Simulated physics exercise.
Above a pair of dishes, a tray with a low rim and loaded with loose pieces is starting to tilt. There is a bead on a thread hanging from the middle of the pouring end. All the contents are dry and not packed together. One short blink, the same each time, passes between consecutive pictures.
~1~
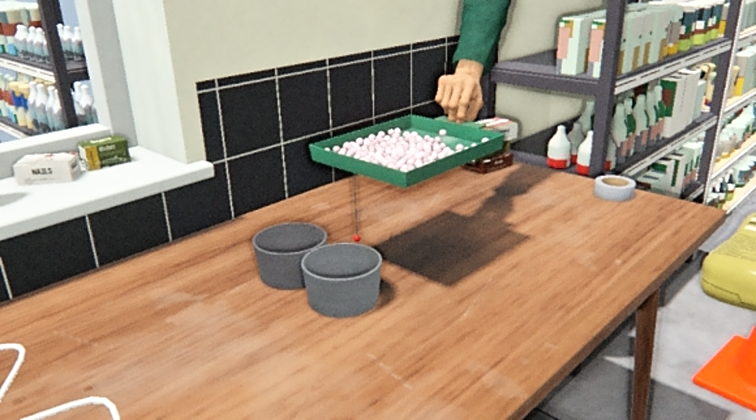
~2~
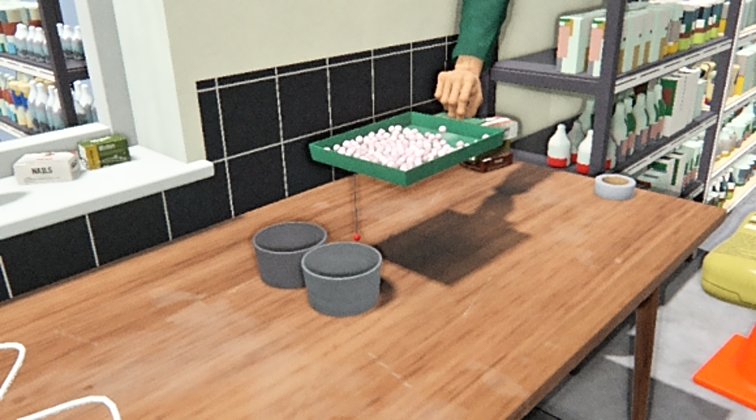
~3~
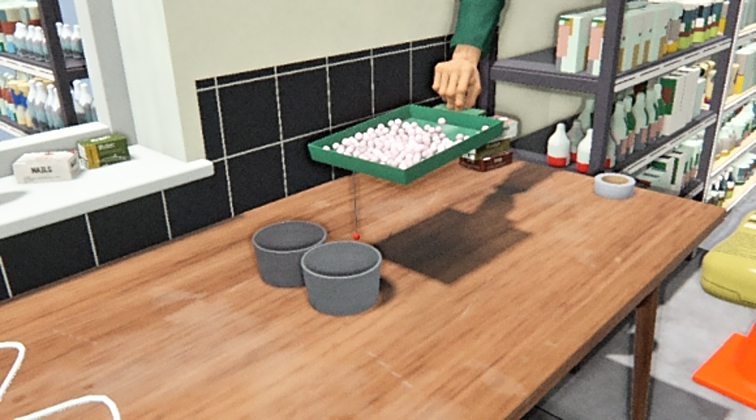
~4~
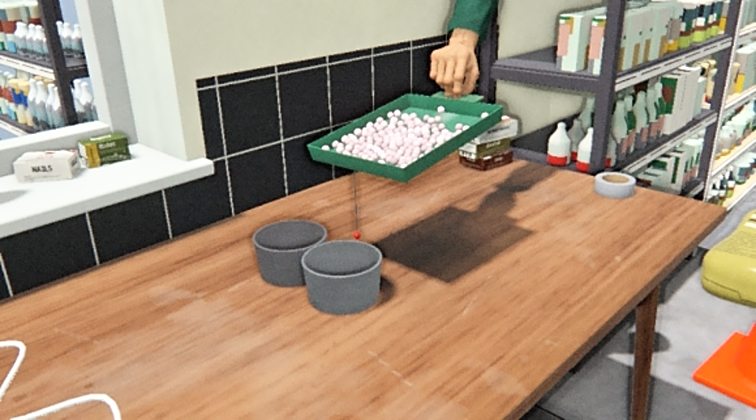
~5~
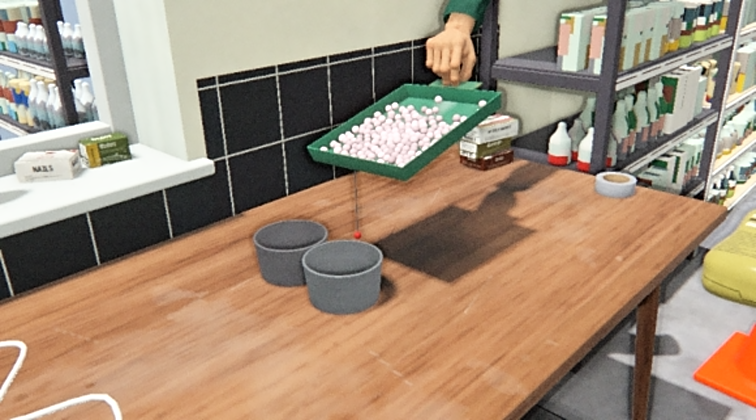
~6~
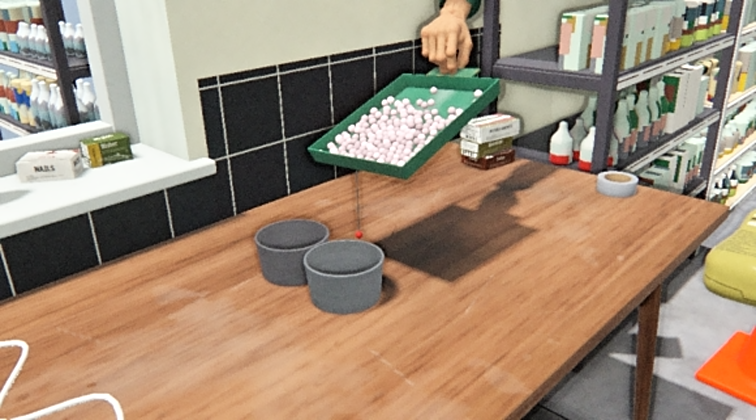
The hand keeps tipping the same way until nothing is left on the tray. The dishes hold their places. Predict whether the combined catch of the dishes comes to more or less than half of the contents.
The combined catch is more than half.
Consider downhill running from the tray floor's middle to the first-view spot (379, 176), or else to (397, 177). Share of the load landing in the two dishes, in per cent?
Lab note: Try 1 = 30 %, try 2 = 10 %.
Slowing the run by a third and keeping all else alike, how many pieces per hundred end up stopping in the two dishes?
Roughly 90 percent, give or take.
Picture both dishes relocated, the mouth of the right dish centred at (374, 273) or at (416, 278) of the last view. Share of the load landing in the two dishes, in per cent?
Around 70 and then 10 per cent.
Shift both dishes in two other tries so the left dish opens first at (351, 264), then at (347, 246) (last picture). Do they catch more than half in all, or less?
At place one a lesser share; at place two a lesser share.
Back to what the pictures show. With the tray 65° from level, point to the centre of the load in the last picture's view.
(354, 132).
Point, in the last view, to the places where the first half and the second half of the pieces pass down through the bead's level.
Around (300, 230), followed by around (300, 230).
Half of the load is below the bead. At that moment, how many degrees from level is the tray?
Angle reached: About 100°.
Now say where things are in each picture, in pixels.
In the first picture, corners of the pouring end at (312, 145) and (405, 171), level; middle of the load at (401, 153), sugar pearls; left dish at (262, 265); right dish at (314, 291); bead on its thread at (357, 238).
In the second picture, corners of the pouring end at (312, 144) and (405, 170), level; middle of the load at (401, 151).
In the third picture, corners of the pouring end at (311, 145) and (404, 168), tipped barely, lowest at the left corner; middle of the load at (400, 146).
In the fourth picture, corners of the pouring end at (310, 145) and (403, 167), tipped a little, lowest at the left corner; middle of the load at (399, 141).
In the fifth picture, corners of the pouring end at (310, 147) and (402, 166), tipped clearly, lowest at the left corner; middle of the load at (397, 137), a small part on the move.
In the sixth picture, corners of the pouring end at (310, 148) and (402, 165), tipped clearly, lowest at the left corner; middle of the load at (392, 135), nearly all on the move; left dish at (265, 262); right dish at (316, 287).
Soon, tray tipped steeply; nearly all on the tray; a stray few in the air.
A while on, tray tipped past a quarter turn; about a quarter on the tray; a small part in the right dish; about a third in the left dish; a small part outside both; about a quarter in the air.
Towards the end, tray tipped past a quarter turn; about a quarter in the right dish; about two thirds in the left dish; a small part outside both.
Finally, tray tipped past a quarter turn; about a quarter in the right dish; about two thirds in the left dish; a small part outside both.
